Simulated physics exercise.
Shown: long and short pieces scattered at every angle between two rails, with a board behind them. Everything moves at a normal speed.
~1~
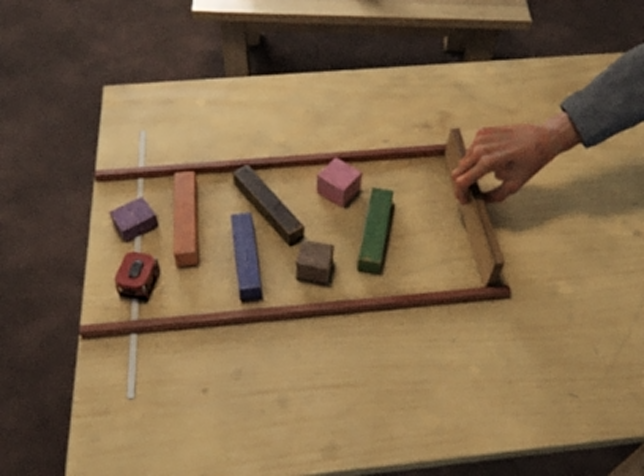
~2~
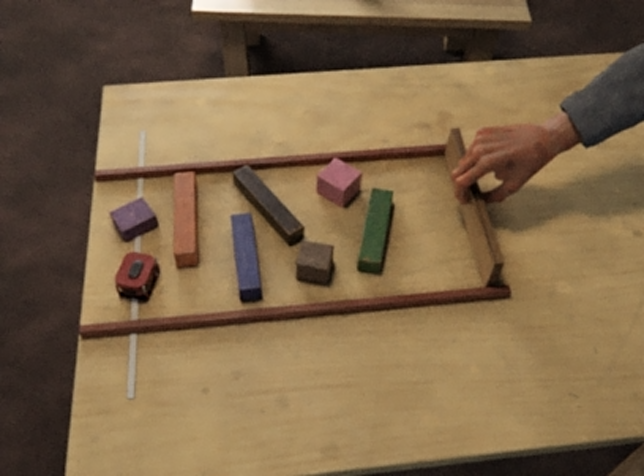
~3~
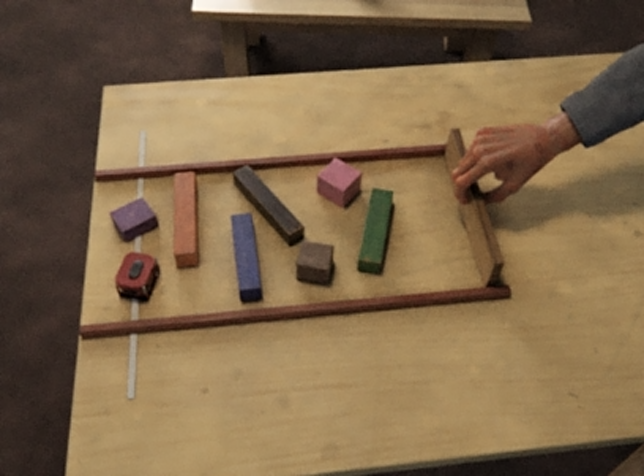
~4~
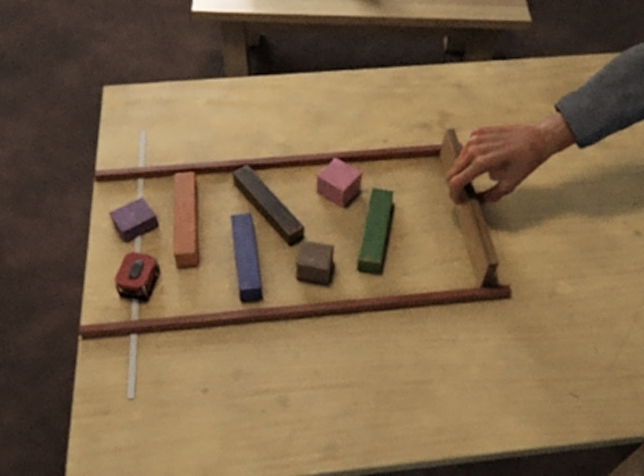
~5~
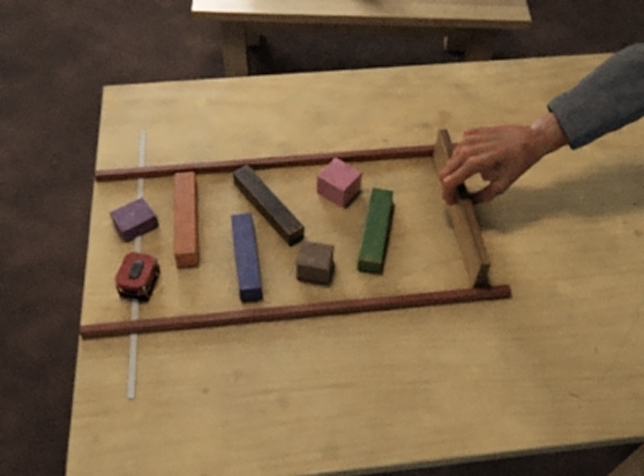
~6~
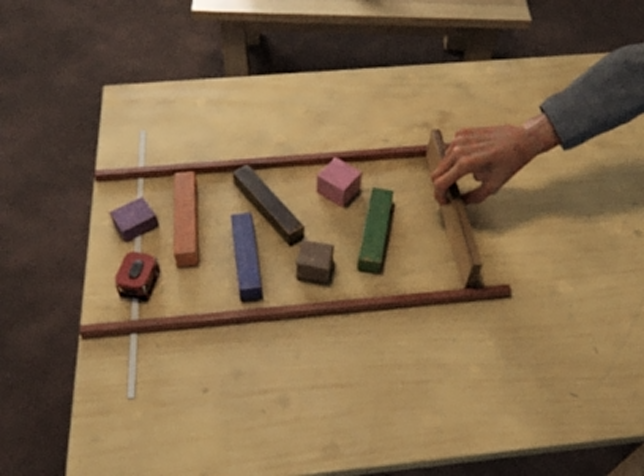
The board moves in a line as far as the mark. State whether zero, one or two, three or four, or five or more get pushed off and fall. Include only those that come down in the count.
Result: Three or four pushed off and fallen.
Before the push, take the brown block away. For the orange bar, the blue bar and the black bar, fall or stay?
I'd say the orange bar ends up down, the blue bar stays where it is, and the black bar stays where it is.
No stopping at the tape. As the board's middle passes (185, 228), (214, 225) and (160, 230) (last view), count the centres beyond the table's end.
The counts would come out as 1, 0 and 3.
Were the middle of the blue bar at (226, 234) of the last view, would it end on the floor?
In the end the blue bar slides off.
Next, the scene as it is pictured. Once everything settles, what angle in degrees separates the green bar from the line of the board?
Roughly 0° out of line.
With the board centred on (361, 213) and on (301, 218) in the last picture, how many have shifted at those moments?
It comes to 2 for the first spot, 5 for the other.
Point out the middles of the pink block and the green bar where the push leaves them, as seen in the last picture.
Final pixels, roughly: (122, 191) for the first, (124, 253) for the other.
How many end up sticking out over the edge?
Overhanging ones - 2.
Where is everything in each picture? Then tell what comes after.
The first frame shows purple block (134, 219); red case (138, 276); orange bar (186, 218); board (472, 204); tape (138, 246).
The second frame shows red case (137, 276); pink block (339, 183).
The third frame shows orange bar (186, 218); blue bar (246, 255).
The fourth frame shows purple block (134, 219); green bar (376, 229).
The fifth frame shows red case (138, 277); brown block (315, 262).
The sixth frame shows purple block (134, 219); red case (138, 276); orange bar (186, 217); board (451, 206); tape (138, 246).
A little later, none off yet; purple block at rest near (134, 219); red case at rest near (138, 276); orange bar at rest near (186, 217).
Next, none off yet; purple block moving near (125, 219); red case at rest near (138, 276); orange bar shifted a little near (159, 218).
When it is over, the number that fall off is three or four; down, blue bar, orange bar, red case and purple block.
